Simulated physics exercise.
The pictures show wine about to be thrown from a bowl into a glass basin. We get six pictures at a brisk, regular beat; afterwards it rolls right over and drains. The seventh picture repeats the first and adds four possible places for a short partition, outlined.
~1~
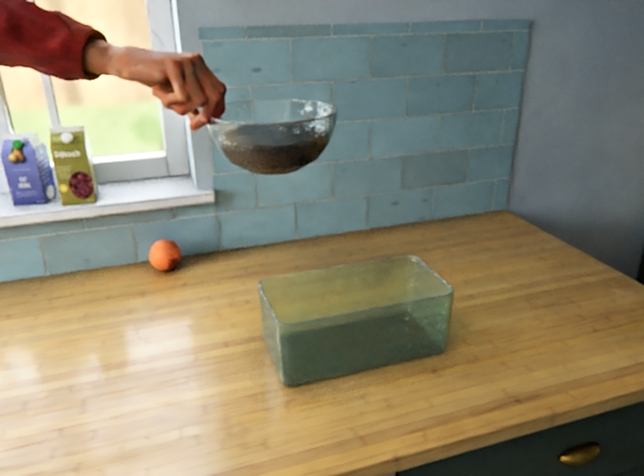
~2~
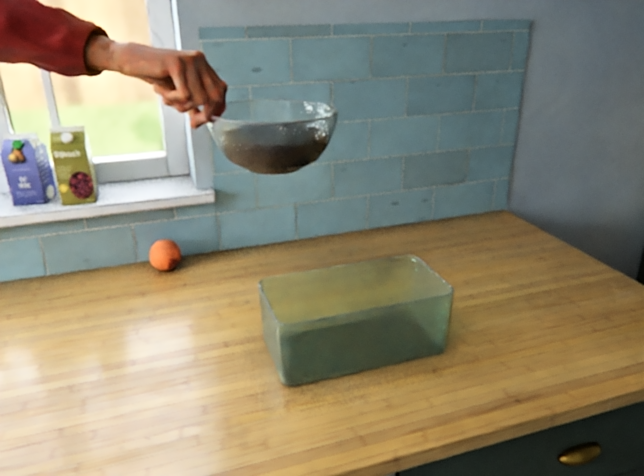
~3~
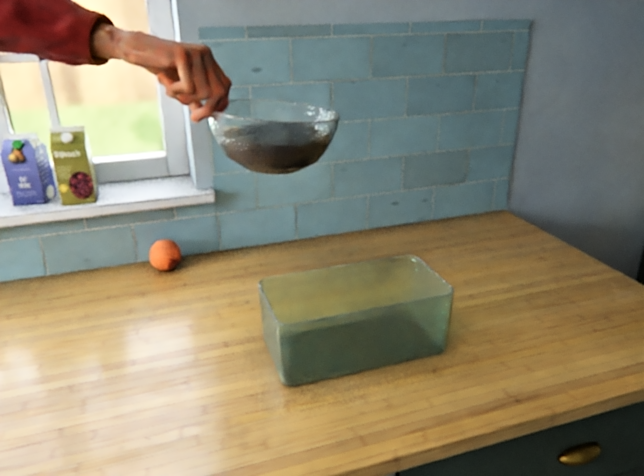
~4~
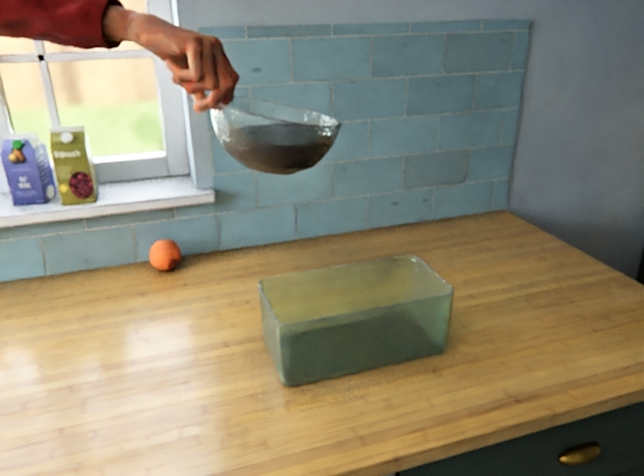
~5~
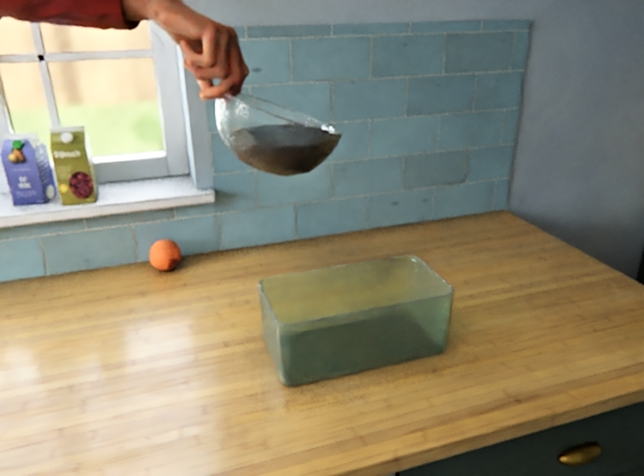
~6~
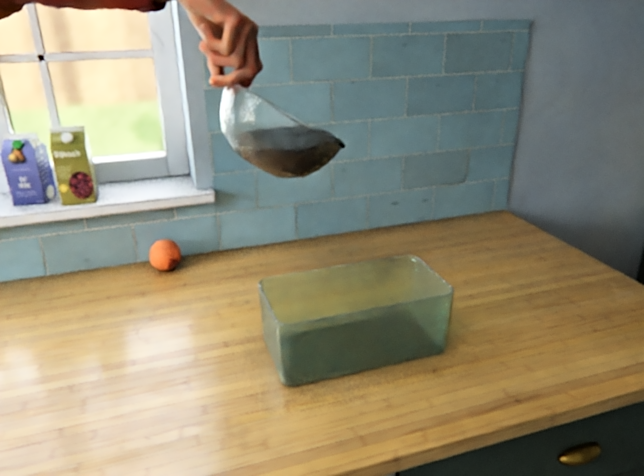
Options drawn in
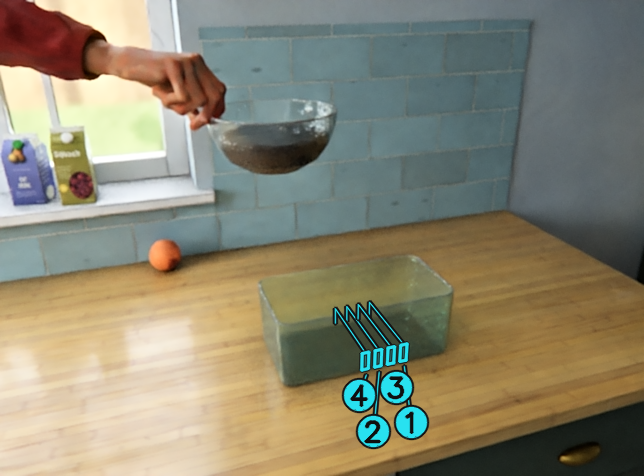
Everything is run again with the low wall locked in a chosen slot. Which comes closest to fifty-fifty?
The best place is 3.
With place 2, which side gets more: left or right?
More ends on the right.
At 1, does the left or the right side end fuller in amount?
The left one.
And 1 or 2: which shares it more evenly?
Here it is place 2.
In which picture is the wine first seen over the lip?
In picture 6.
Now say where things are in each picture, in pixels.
Upright, lip at (331, 105); basin from (280, 384) to (444, 348); nothing has left yet, in the first picture.
Upright, lip at (332, 107); nothing has left yet, in the second picture.
Tipped about 6°, lip at (334, 112); nothing has left yet, in the third picture.
Tipped about 13°, lip at (335, 119); nothing has left yet, in the fourth picture.
Tipped about 22°, lip at (337, 130); nothing has left yet, in the fifth picture.
Tipped about 33°, lip at (336, 142); wine is over the lip, down to (336, 142), in the sixth picture.
In cyan, 1 at (404, 366); 2 at (379, 371); 3 at (391, 368); 4 at (366, 374).
For place 1, about 76 % ends left of the wall and 22 % right of it.
For place 2, about 33 % ends left of the wall and 65 % right of it.
For place 3, about 52 % ends left of the wall and 45 % right of it; 3 % is lost outside.
For place 4, about 24 % ends left of the wall and 74 % right of it.
